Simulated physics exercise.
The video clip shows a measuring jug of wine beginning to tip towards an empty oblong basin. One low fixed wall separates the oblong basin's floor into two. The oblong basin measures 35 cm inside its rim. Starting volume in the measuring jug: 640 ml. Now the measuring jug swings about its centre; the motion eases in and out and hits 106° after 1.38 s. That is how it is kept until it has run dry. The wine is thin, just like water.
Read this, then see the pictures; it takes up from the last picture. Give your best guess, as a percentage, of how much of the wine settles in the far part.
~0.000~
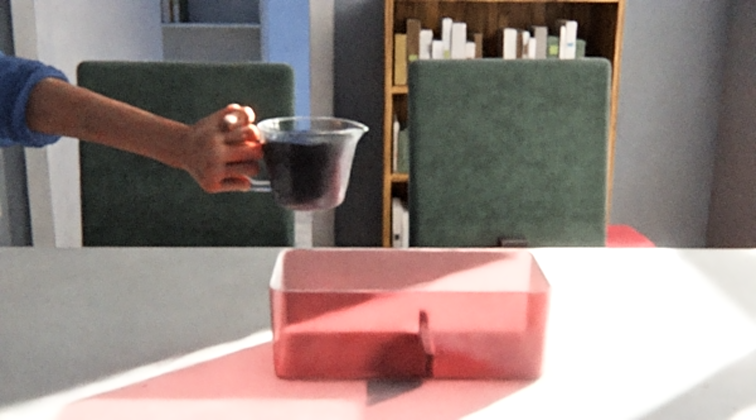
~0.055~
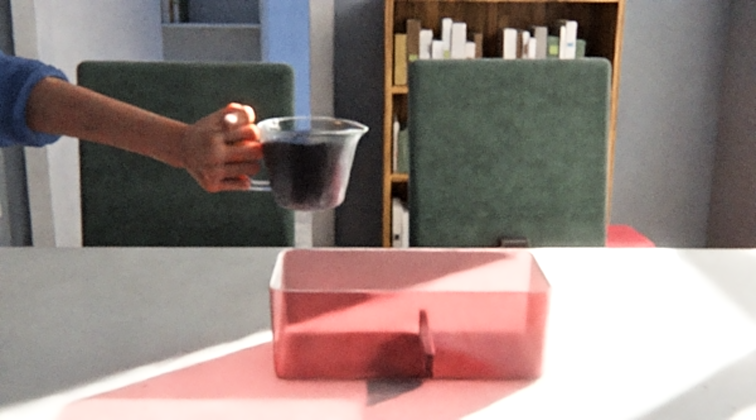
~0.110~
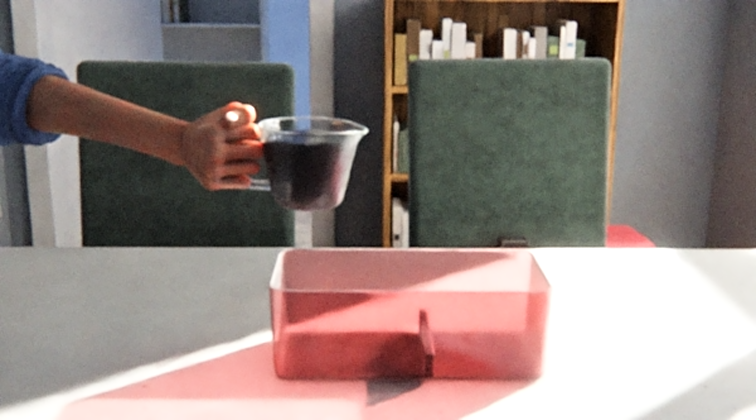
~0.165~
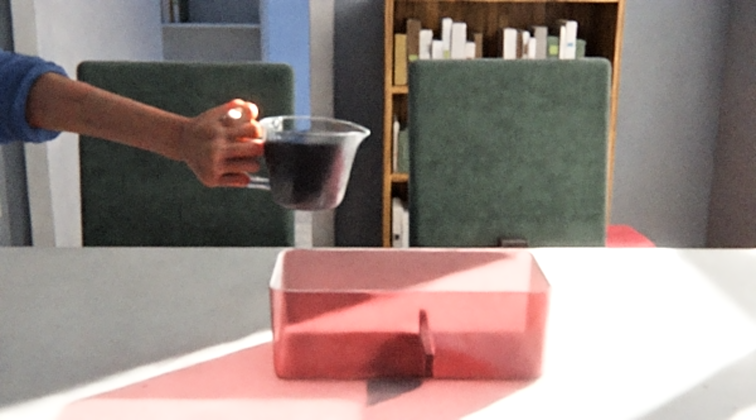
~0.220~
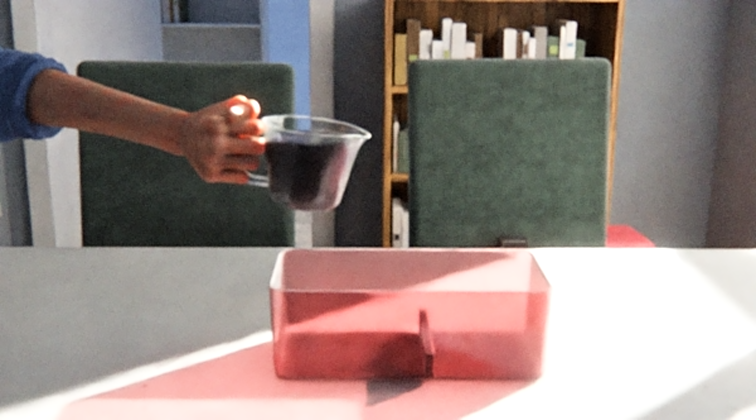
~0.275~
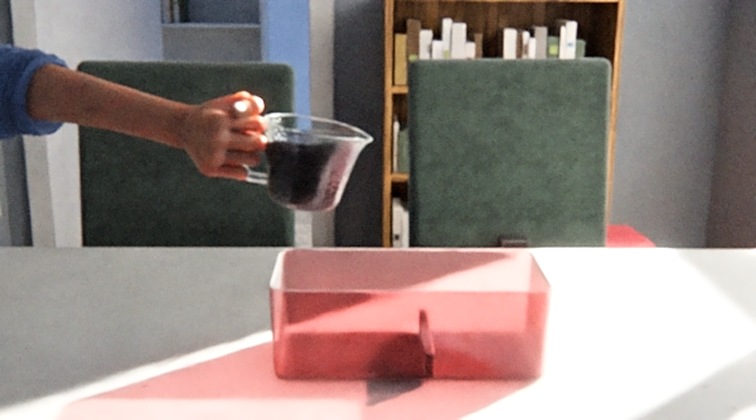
I would say 41 per cent of it settles there.
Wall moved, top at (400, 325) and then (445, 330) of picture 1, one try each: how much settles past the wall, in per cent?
Some 80 in a hundred, then some 10 in a hundred.
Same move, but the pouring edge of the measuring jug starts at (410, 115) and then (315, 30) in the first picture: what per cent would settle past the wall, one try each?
Around 85 per cent first, around 10 per cent next.
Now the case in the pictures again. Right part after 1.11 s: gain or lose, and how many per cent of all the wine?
It rises by about 3.
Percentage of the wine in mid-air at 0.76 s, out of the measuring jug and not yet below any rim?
It comes to roughly 22 per cent.
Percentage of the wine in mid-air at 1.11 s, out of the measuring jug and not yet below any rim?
Something like 10 per cent is in the air then.
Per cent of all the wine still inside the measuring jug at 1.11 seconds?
Around 10 in a hundred.
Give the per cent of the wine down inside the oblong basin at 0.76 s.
Near 12 in a hundred.
By 0.76 s the tilt is 61° and 67 per cent is still to pour, 5 is left of the wall and 7 right of it.
By 1.11 s the tilt is 96° and 11 per cent is still to pour, 40 is left of the wall and 38 right of it.
By 1.48 s the tilt is 106° and 0 per cent is still to pour, 58 is left of the wall and 40 right of it.
By 1.88 s the tilt is 106° and 0 per cent is still to pour, 58 is left of the wall and 41 right of it.
At rest 58 per cent lies left of the wall, 41 right of it and 1 outside.
